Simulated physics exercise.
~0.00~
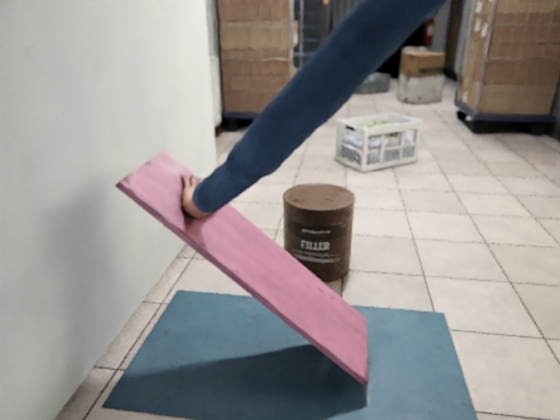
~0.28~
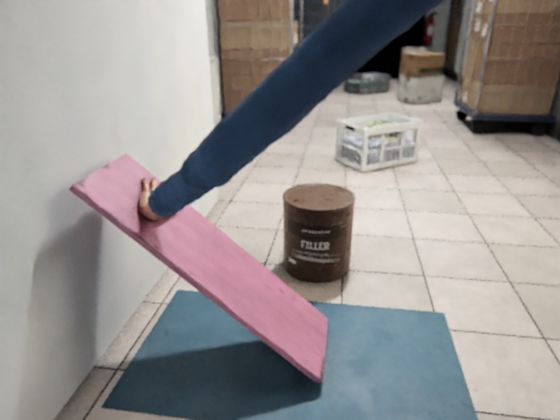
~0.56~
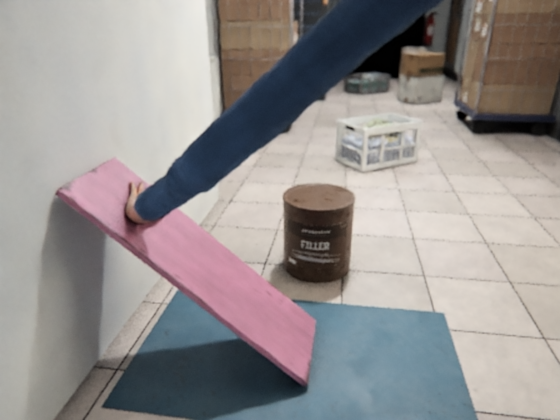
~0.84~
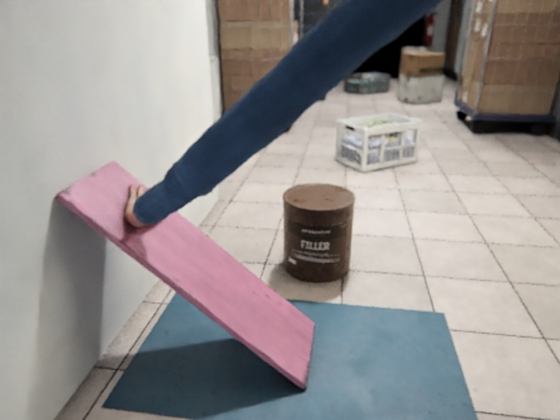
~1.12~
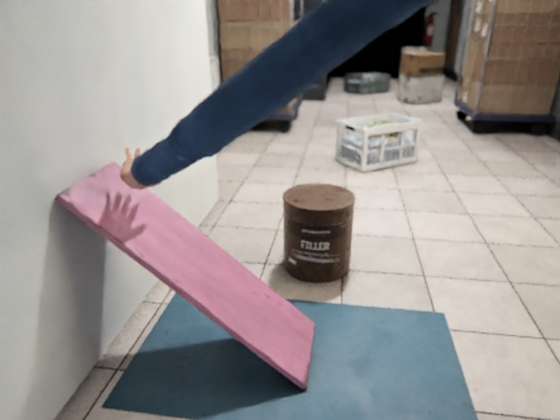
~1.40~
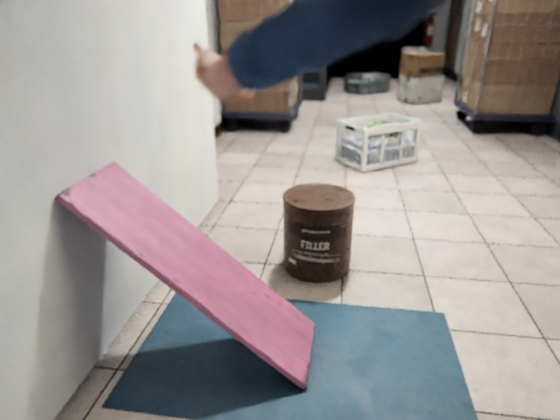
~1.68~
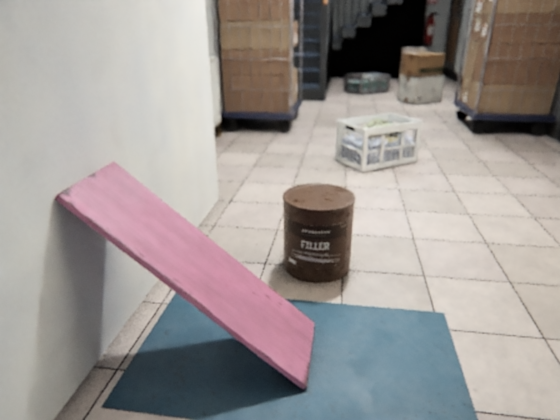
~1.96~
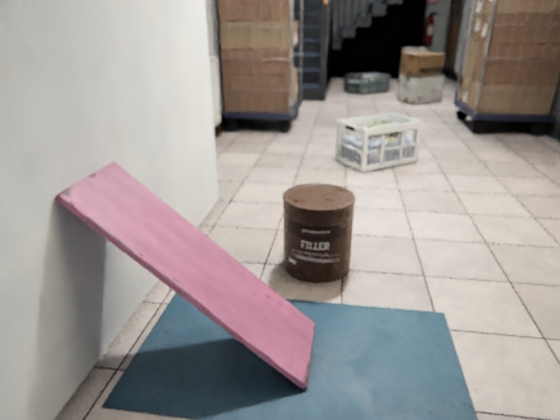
Pink board being leaned against a wall by a hand, which lets go and withdraws, leaving it propped beside a brown pail.
